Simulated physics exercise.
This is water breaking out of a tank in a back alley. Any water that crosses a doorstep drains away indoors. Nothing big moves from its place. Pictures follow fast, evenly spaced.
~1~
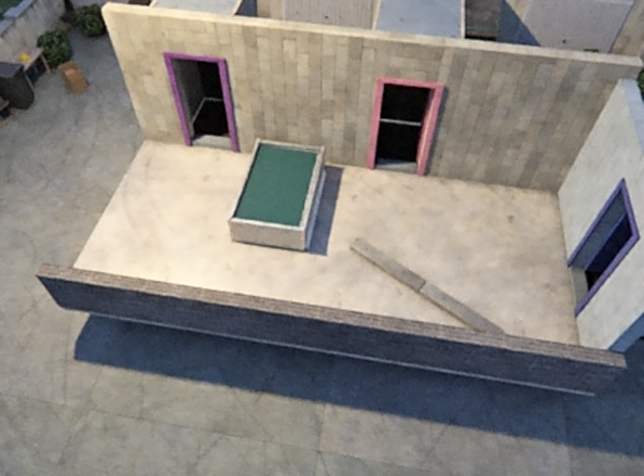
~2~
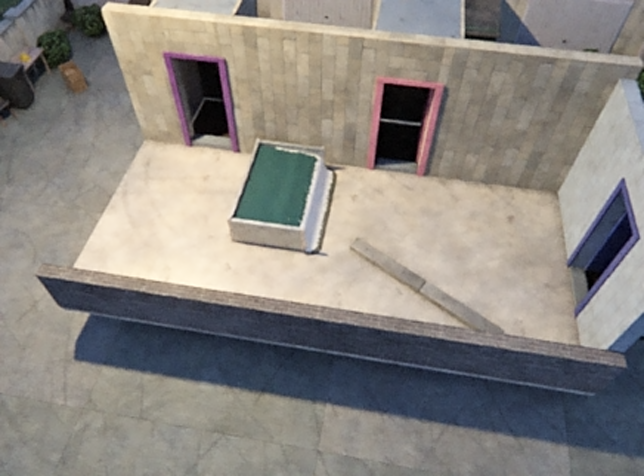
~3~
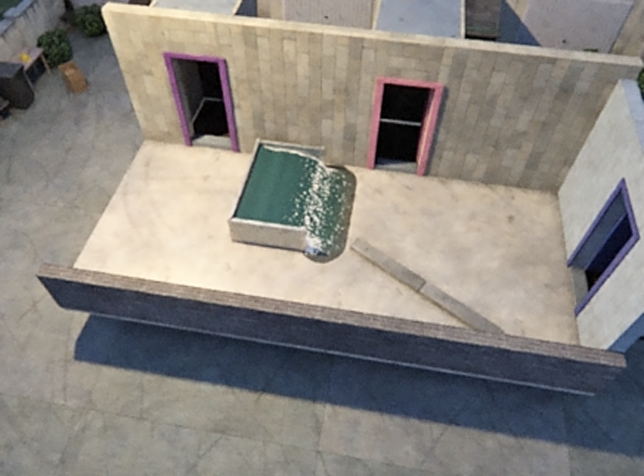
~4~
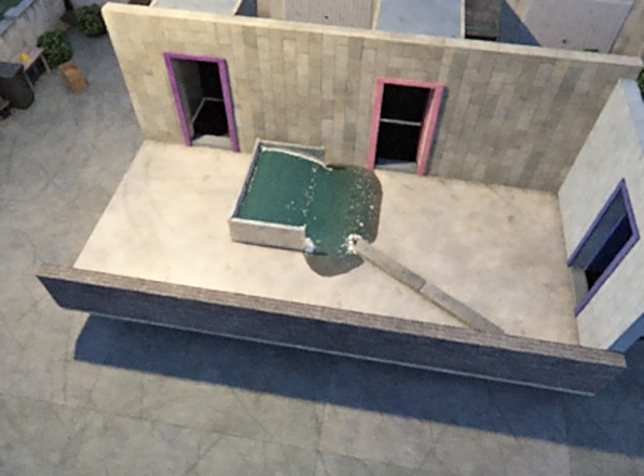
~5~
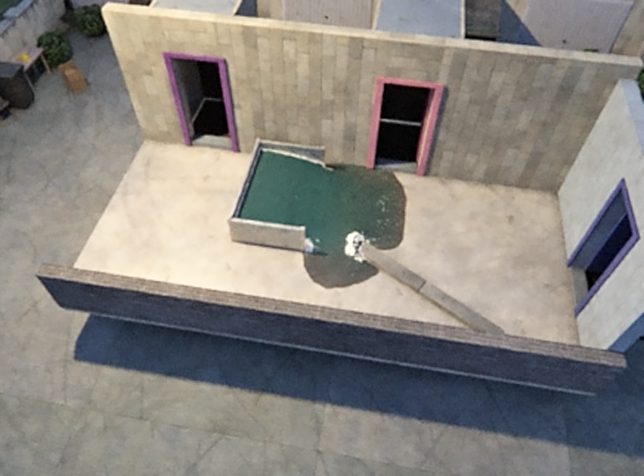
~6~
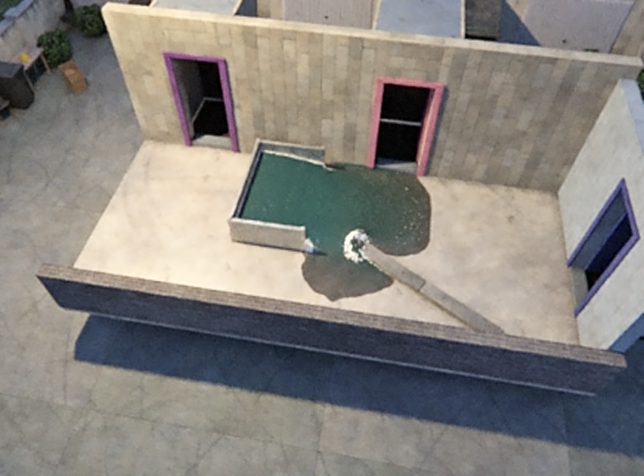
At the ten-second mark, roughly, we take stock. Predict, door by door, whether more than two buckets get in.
The blue door passes two; the pink door does not pass two; the purple door does not pass two.
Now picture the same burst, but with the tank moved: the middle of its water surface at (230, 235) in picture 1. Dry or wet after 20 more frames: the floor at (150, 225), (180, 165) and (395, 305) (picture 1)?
My reading is missed by the flood first, missed by the flood next and hit by the flood last.
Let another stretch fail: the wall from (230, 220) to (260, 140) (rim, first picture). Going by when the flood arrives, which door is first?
The purple one.
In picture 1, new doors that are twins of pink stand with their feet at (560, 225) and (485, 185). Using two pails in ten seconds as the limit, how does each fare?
The first door runs past the limit, while the second remains below the limit.
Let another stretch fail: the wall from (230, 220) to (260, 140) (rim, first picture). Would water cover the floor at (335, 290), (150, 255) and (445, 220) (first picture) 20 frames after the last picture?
In the order given: Untouched, swamped and untouched.
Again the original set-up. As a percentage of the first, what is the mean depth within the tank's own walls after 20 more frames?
Close to 12 in a hundred.
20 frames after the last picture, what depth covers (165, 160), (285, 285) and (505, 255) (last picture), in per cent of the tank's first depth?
About 0, 2, 12 %.
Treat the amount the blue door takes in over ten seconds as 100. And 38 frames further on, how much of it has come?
Roughly 60 %.
A moment on, water covers 35 % of the floor; the blue door not reached, the pink door wet at the sill, nothing in, the purple door not reached.
Next, water covers 50 % of the floor; the blue door under two buckets in, the pink door wet at the sill, nothing in, the purple door not reached.
Then, water covers 55 % of the floor; the blue door over two buckets in, the pink door wet at the sill, nothing in, the purple door not reached.
Later, water covers 55 % of the floor; the blue door over two buckets in, the pink door wet at the sill, nothing in, the purple door not reached.
In the end, water covers 75 % of the floor; the blue door far over two buckets in, the pink door wet at the sill, nothing in, the purple door not reached.
